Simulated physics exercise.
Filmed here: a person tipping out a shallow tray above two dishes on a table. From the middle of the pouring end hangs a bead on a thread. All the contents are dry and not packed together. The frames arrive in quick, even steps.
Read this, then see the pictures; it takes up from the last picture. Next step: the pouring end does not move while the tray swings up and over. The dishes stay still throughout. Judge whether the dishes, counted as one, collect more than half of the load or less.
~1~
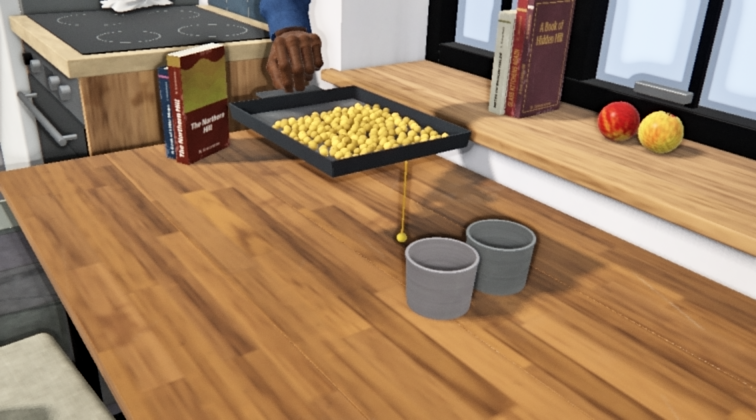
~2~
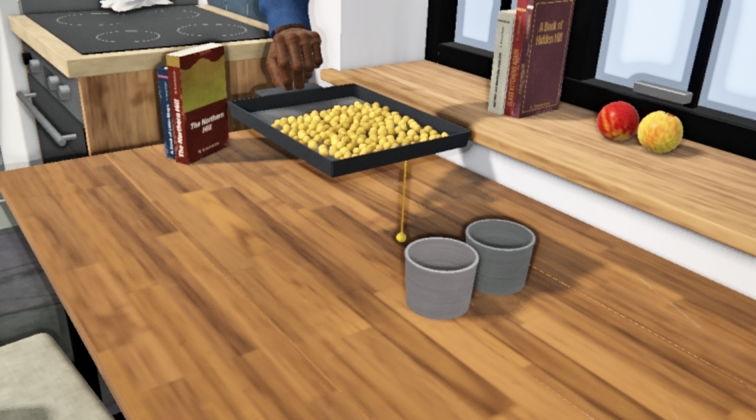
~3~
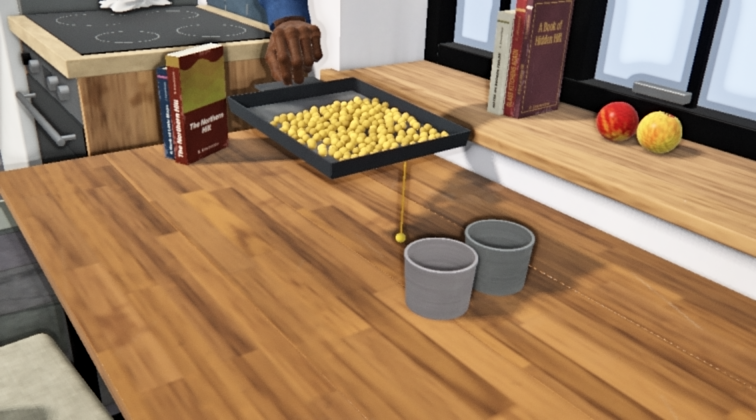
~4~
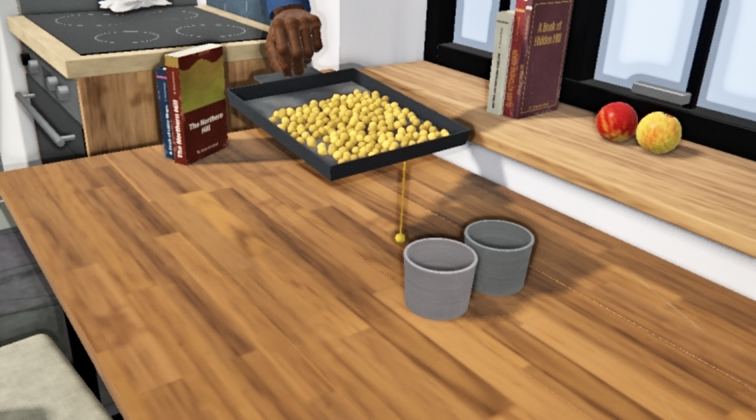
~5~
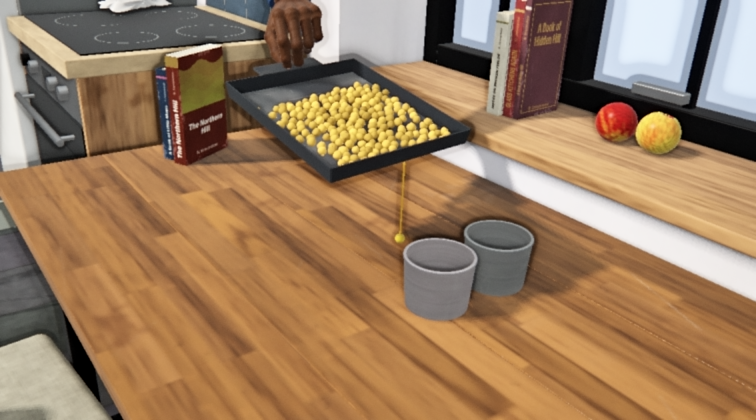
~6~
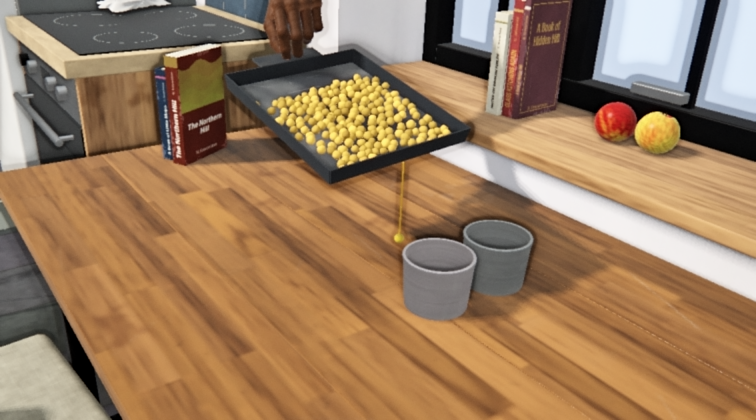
The load will mostly be spilled.
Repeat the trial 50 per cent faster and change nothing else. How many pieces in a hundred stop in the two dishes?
It would be close to 0 per cent.
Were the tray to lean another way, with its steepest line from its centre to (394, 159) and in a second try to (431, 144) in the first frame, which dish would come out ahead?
Leftward dish for the first, Leftward dish for the second.
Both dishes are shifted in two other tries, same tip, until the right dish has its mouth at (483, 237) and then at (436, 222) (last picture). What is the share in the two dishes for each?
The first try yields 10% and the second yields 0%.
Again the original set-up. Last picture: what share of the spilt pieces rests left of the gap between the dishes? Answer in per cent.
Left share: Close to 90 %.
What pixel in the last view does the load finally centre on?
Last view, centre at rest - approx. (376, 333).
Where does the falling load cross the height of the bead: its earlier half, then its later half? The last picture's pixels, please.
Close to (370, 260), then close to (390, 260).
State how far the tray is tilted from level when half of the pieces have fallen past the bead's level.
That would be about 105 degrees from level.
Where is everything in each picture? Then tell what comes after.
Corners of the pouring end near (333, 160) and (468, 131), level; middle of the load near (355, 131), puffed corn balls; left dish near (464, 289); right dish near (523, 267); bead on its thread near (402, 238), in the first frame.
Corners of the pouring end near (333, 160) and (468, 131), level; middle of the load near (354, 130), in the second frame.
Corners of the pouring end near (332, 162) and (467, 130), tipped barely, lowest at the left corner; middle of the load near (354, 127), in the third frame.
Corners of the pouring end near (332, 164) and (467, 129), tipped a little, lowest at the left corner; middle of the load near (353, 124), in the fourth frame.
Corners of the pouring end near (332, 167) and (467, 128), tipped a little, lowest at the left corner; middle of the load near (353, 120), in the fifth frame.
Corners of the pouring end near (331, 169) and (467, 127), tipped a little, lowest at the left corner; middle of the load near (353, 116); left dish near (461, 290); right dish near (520, 267), in the sixth frame.
Shortly afterwards, tray tipped steeply; the whole lot on the tray.
Next, tray tipped right over; the whole lot on the tray.
Some moments later, tray tipped past a quarter turn; only a few in the left dish; all but a few outside both.
In the end, tray tipped past a quarter turn; only a few in the left dish; none at all in the right dish; all but a few outside both.
